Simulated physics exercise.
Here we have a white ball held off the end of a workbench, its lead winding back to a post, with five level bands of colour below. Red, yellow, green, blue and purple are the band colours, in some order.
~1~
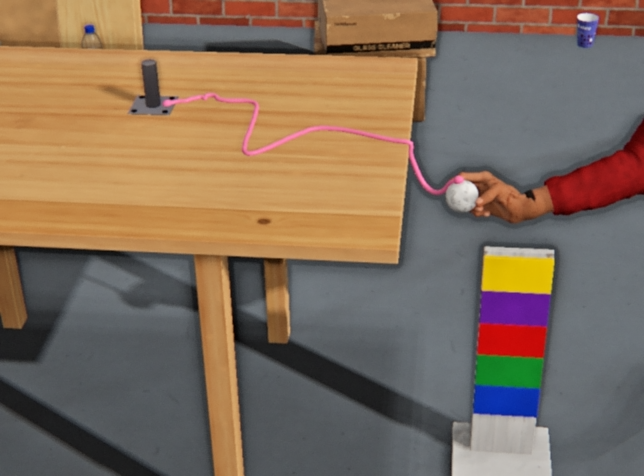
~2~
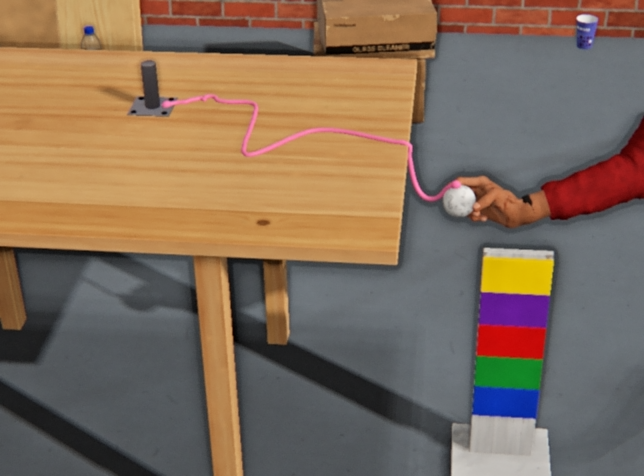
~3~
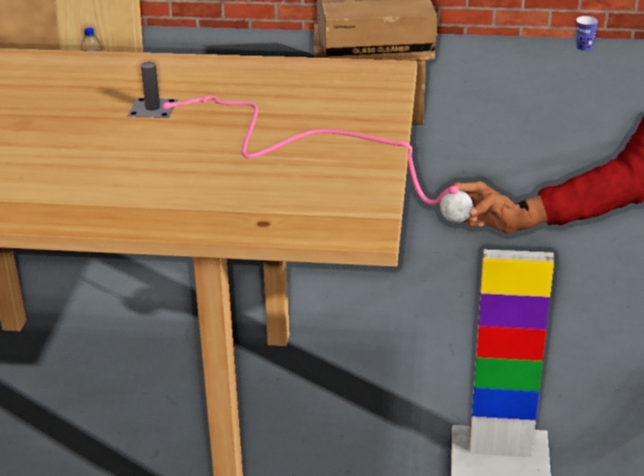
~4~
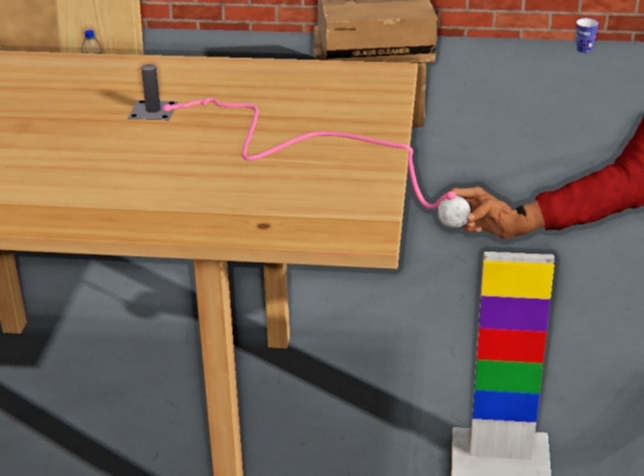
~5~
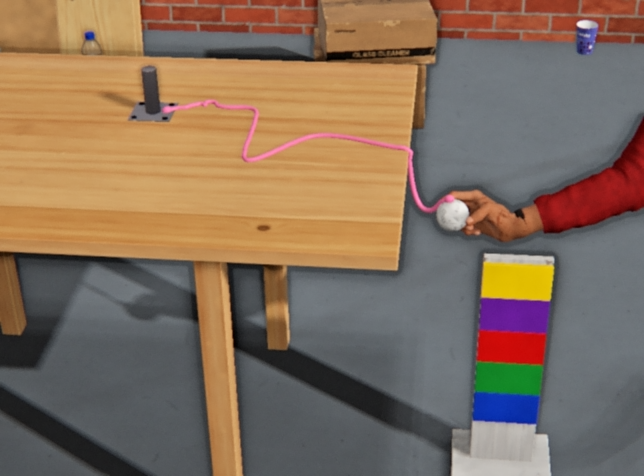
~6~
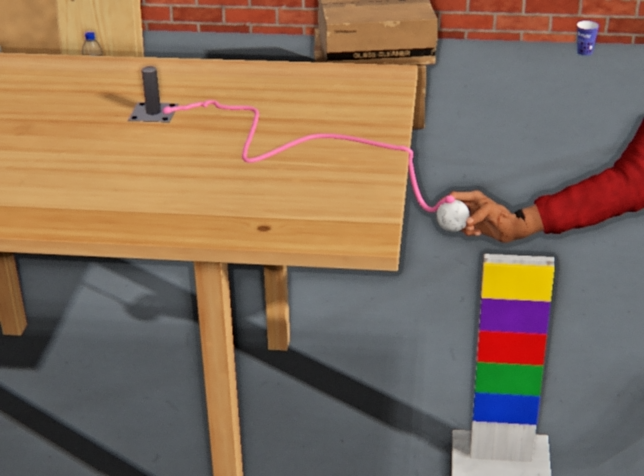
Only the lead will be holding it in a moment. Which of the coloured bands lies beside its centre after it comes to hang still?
The green band lies beside it.
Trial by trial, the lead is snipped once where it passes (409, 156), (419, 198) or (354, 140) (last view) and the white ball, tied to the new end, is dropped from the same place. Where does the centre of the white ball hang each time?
I'd put it around (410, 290) for the first cut, (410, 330) for the second and (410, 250) for the third.
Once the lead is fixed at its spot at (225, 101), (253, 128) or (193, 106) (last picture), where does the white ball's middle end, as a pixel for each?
Approximately at (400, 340), at (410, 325) and at (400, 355), in that order.
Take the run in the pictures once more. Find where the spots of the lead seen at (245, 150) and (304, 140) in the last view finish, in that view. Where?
One finishes at (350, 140) and the other at (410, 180).
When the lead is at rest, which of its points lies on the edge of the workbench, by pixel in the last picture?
Go for the one at (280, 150).
Soon after, ball near (432, 374); level with green.
Then, ball near (386, 345); level with green.
Further on, ball near (415, 365); level with green.
At rest, ball near (399, 360); level with green. Its middle rests at the green band.
